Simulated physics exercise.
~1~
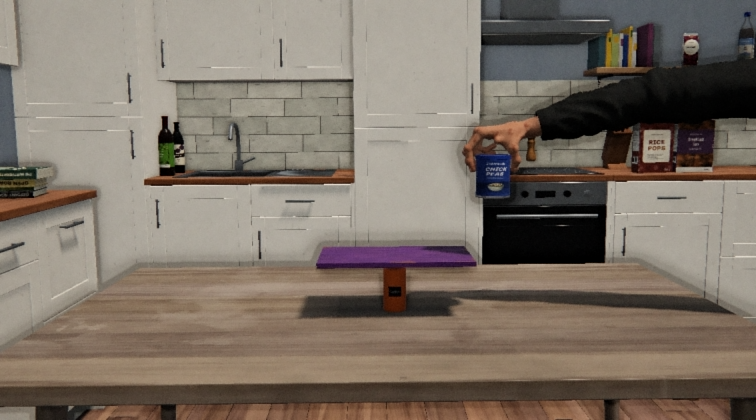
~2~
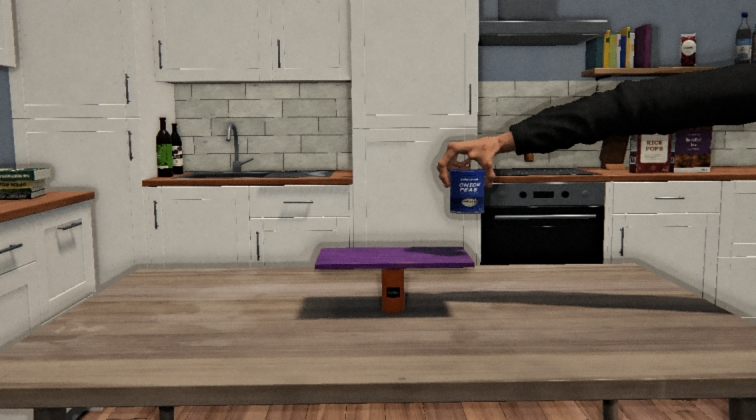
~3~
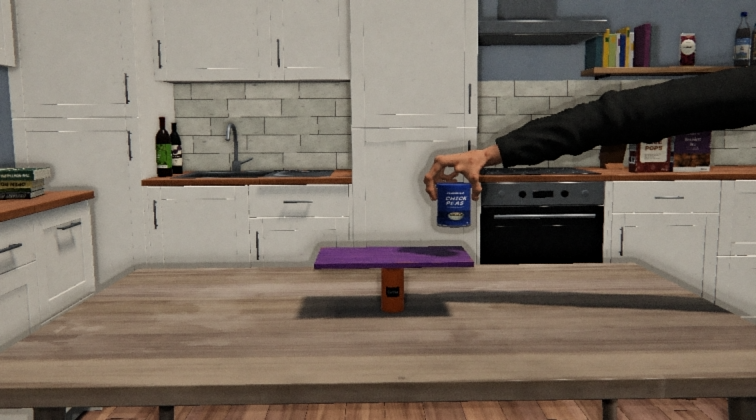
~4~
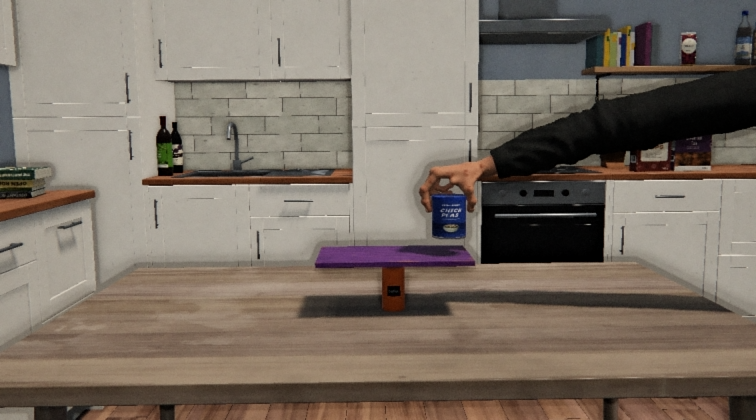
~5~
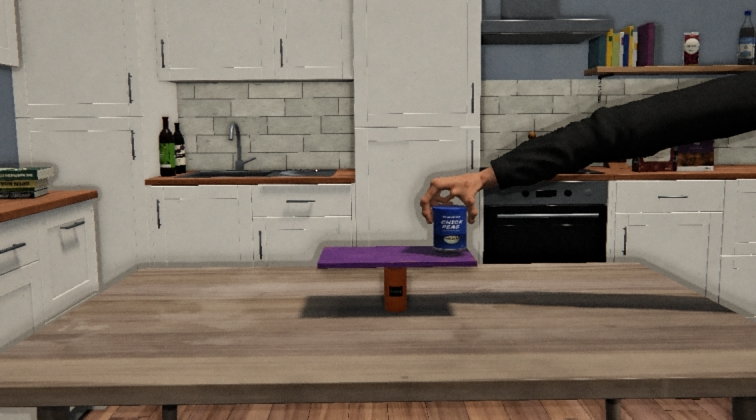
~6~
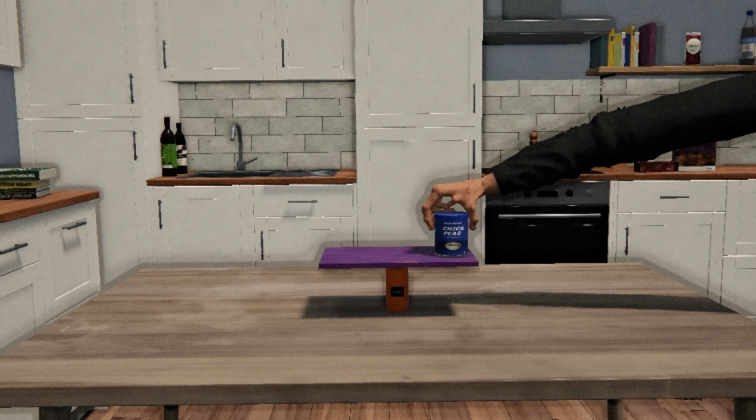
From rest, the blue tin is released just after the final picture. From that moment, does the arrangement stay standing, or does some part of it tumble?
Honestly, the whole thing doesn't stay intact in the end.
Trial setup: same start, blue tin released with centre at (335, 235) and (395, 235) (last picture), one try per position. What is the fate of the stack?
First try: Topples; second try: Stands.
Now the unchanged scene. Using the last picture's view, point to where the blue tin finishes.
Somewhere around (491, 292) in the last picture.
Then, 0.30 s later than the last frame, blue tin now fallen; purple board tilted by 22°.
Then, 0.50 s later than the last frame, purple board tilted by 52°.
Then, 0.70 s later than the last frame, purple board tilted by 42°.
When it is over, fallen, blue tin; lying over in the stack, purple board; orange shaker as before. End places, in pixels of the last picture, blue tin near (492, 292). The stack loses its balance.
